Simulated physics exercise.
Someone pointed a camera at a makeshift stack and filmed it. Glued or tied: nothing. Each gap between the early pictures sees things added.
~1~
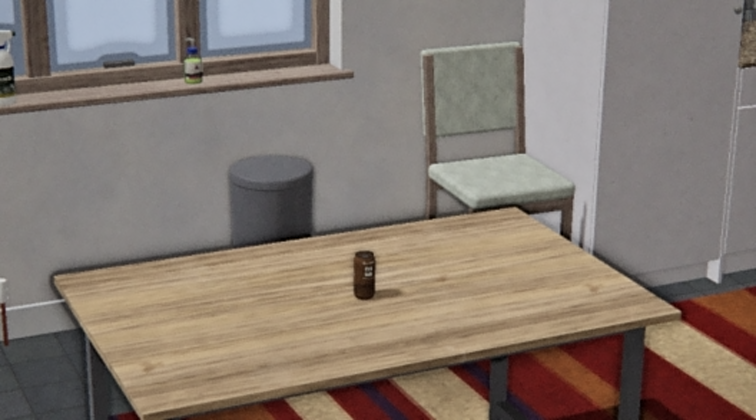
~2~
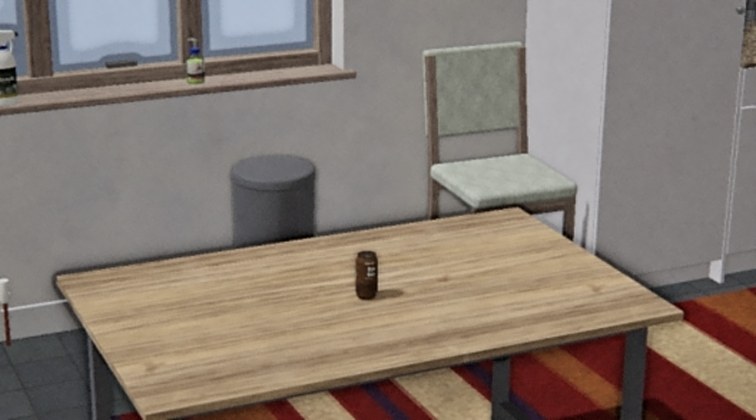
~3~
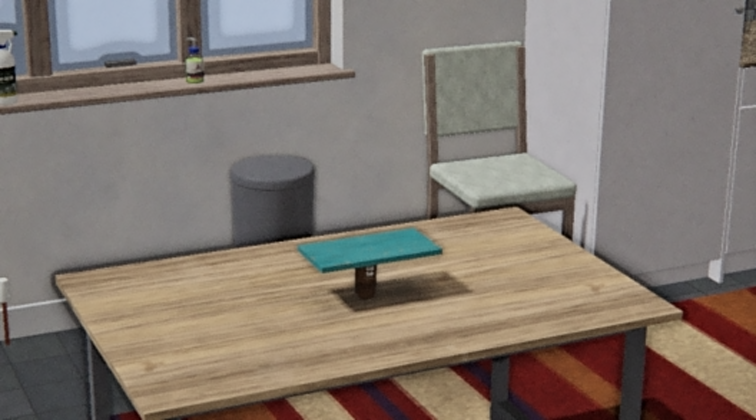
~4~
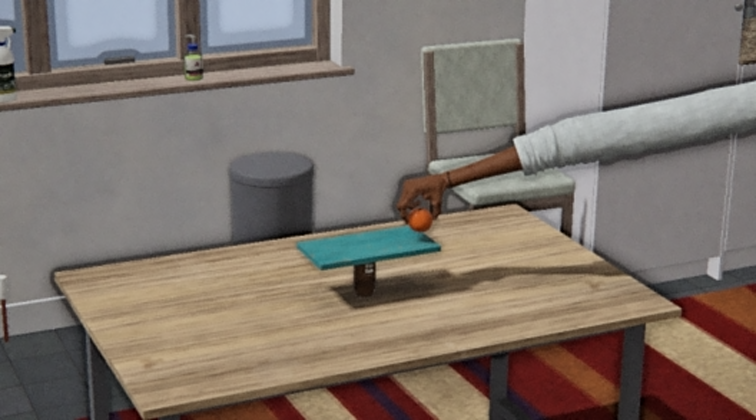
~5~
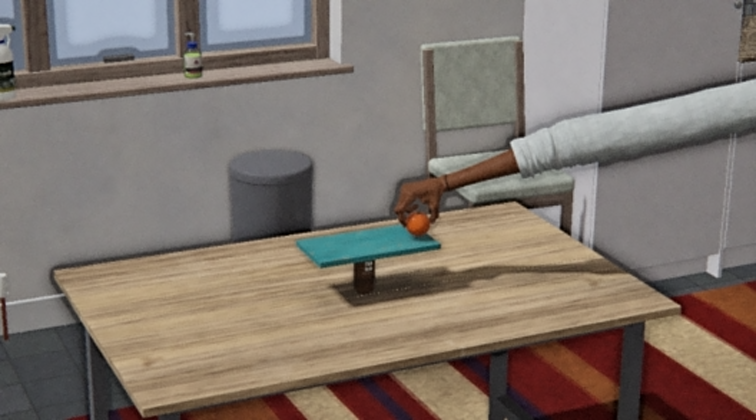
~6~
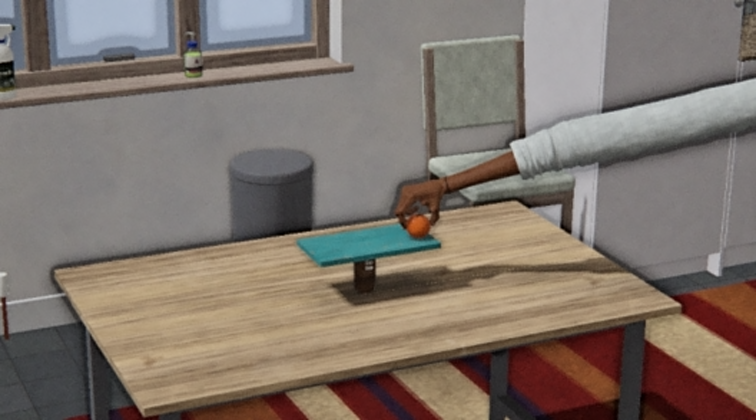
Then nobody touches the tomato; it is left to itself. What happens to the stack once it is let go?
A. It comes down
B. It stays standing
A, it comes down.
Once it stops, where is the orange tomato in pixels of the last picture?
Close to pixel (445, 272).
Then, 0.50 s later than the last frame, orange tomato now fallen; turquoise board tilted by 36°.
Then, 0.70 s later than the last frame, turquoise board tilted by 49°.
When it is over, fallen, orange tomato; lying over in the stack, turquoise board; brown can as before. End places, in pixels of the last picture, orange tomato near (445, 272). The stack loses its balance.
